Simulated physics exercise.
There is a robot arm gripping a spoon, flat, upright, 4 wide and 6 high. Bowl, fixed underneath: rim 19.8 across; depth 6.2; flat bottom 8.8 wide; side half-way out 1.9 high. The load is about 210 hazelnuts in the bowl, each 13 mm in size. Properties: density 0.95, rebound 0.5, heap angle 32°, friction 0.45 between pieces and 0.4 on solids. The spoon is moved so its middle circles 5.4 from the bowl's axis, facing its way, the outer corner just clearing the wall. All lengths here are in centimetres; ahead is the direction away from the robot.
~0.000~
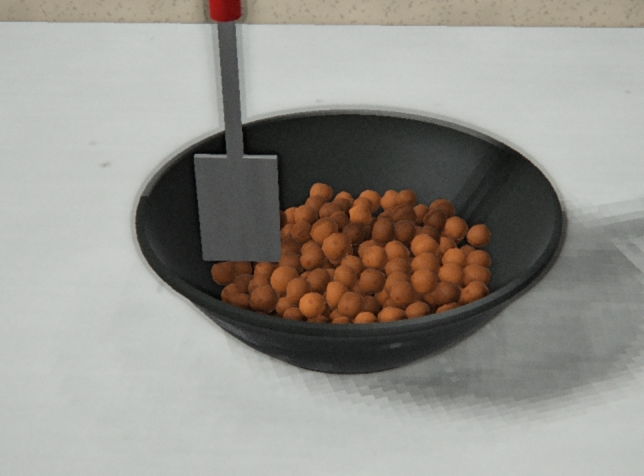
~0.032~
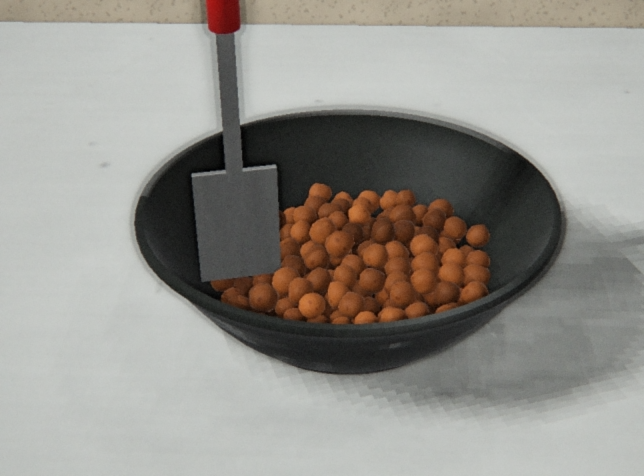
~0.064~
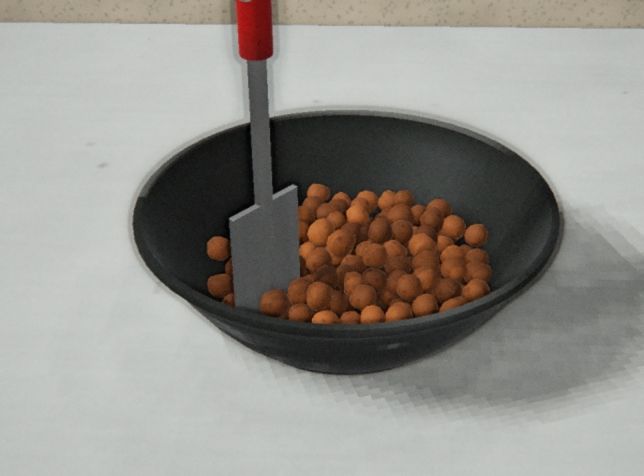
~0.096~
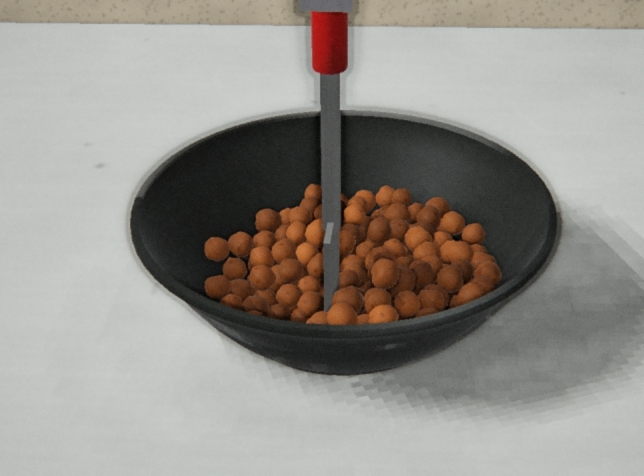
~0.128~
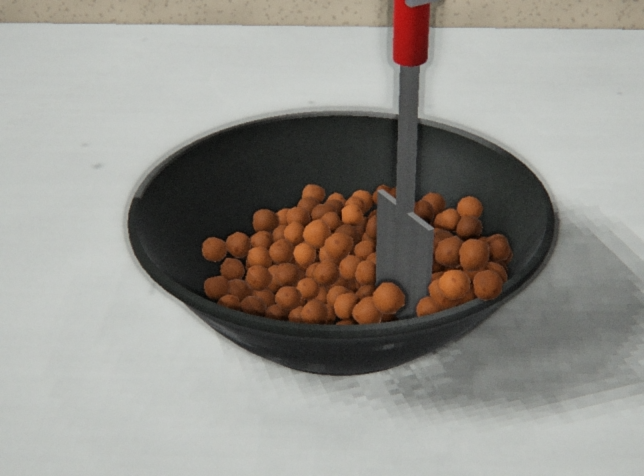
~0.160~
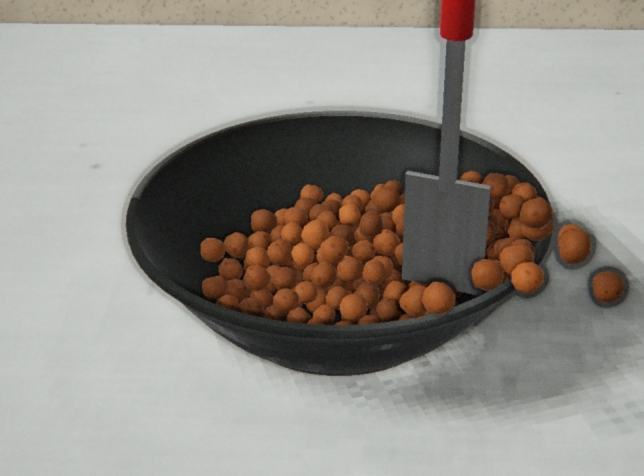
A red-handled spatula dips into the left side of a dark bowl of round brown nuts, turning edge-on as it sweeps through them toward the right. It pushes nuts up against the right wall, and a few go over the rim, with two clear of the bowl.
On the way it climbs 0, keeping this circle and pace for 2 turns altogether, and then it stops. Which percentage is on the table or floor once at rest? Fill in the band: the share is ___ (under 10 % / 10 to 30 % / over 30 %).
The share is over 30 %.
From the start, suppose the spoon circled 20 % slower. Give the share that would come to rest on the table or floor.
40 %.
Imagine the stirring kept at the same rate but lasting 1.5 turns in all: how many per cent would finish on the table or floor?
Close to 45 in a hundred.
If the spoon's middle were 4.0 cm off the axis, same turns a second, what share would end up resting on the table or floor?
It would be near 50 per cent.
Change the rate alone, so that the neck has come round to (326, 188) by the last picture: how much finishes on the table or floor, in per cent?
Roughly 15 percent of it.
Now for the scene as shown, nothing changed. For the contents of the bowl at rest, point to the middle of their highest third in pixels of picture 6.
Near (319, 291).
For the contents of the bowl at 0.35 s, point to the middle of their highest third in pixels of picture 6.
About pixel (216, 252).
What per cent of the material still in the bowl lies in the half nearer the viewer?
I'd put it at roughly 55 per cent.
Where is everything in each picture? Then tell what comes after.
Spoon neck at (233, 128), 0° round; upper third of the load around (363, 252), from x 220 to 480, top at y 195; 207 in the bowl, in the first frame.
Spoon neck at (232, 142), 15° round; upper third of the load around (363, 252), from x 220 to 480, top at y 195, in the second frame.
Spoon neck at (262, 172), 51° round; upper third of the load around (355, 257), from x 220 to 475, top at y 195, in the third frame.
Spoon neck at (331, 188), 87° round; upper third of the load around (390, 272), from x 215 to 485, top at y 195, in the fourth frame.
Spoon neck at (406, 179), 124° round; upper third of the load around (433, 253), from x 215 to 500, top at y 195; 204 in the bowl, 3 in flight or on the tool, in the fifth frame.
Spoon neck at (450, 150), 161° round; upper third of the load around (469, 227), from x 215 to 610, top at y 185; 200 in the bowl, 7 in flight or on the tool, in the sixth frame.
After 0.35 s, 16° round, highest piece 11 above the table; 142 in the bowl, 24 on the table or floor, 41 in flight or on the tool.
After 0.53 s, 230° round, highest piece 10 above the table; 113 in the bowl, 72 on the table or floor, 22 in flight or on the tool.
After 0.82 s, 0° round, highest piece 5 above the table; 109 on the table or floor, 98 in the bowl.
After 1.52 s, 0° round, highest piece 3 above the table; 109 on the table or floor, 98 in the bowl.
At rest, 109 on the table or floor, 98 in the bowl. That is 53 % on the table or floor.
